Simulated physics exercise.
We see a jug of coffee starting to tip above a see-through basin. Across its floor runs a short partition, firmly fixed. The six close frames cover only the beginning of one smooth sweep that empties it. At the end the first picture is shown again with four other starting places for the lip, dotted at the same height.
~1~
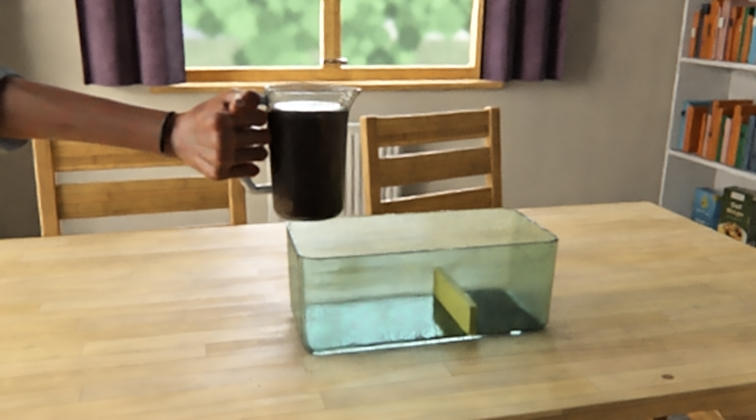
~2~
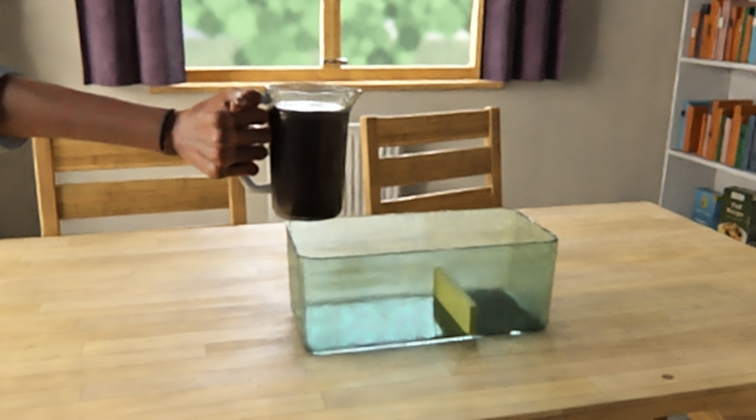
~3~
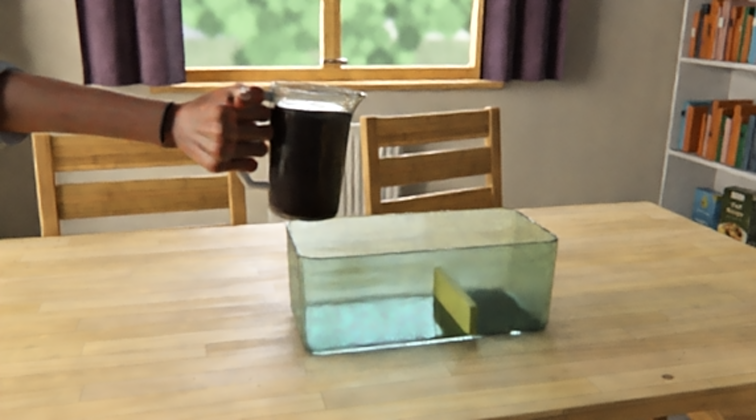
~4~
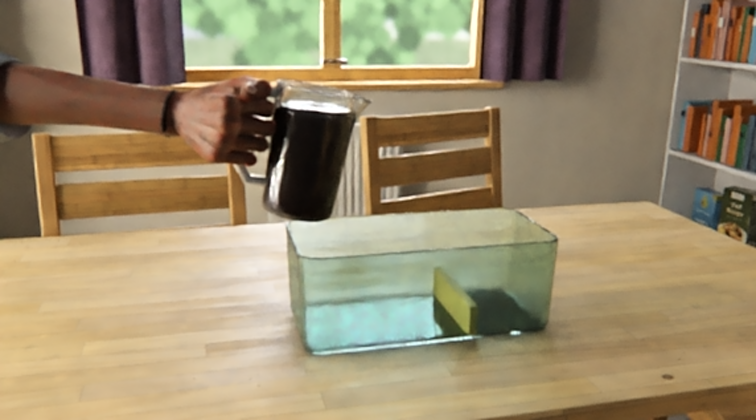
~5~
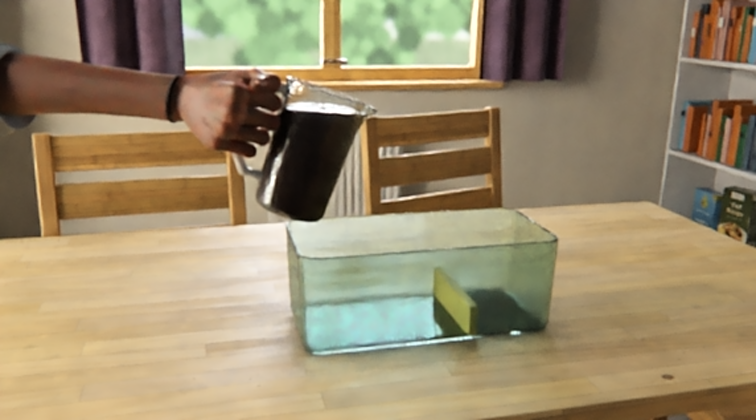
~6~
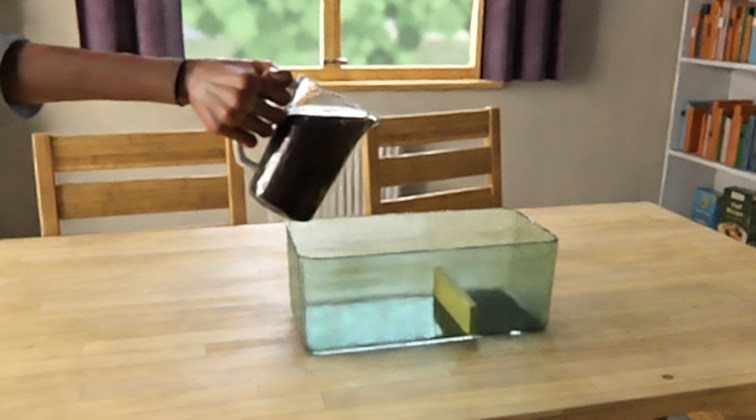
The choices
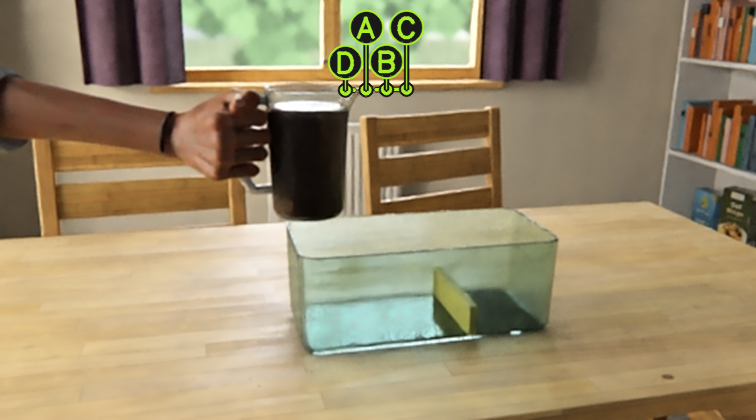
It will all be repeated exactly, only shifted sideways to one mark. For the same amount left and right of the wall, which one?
The best spot is B.
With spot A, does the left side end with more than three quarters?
Yes.
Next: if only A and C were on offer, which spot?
The answer is C.
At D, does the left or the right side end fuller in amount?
The left side.
On the marked copy, A at (366, 89); B at (386, 89); C at (406, 89); D at (345, 90).
If A is chosen, about 94 % ends left of the wall and 4 % right of it.
If B is chosen, about 58 % ends left of the wall and 42 % right of it.
If C is chosen, about 16 % ends left of the wall and 84 % right of it.
If D is chosen, about 91 % ends left of the wall and 7 % right of it.
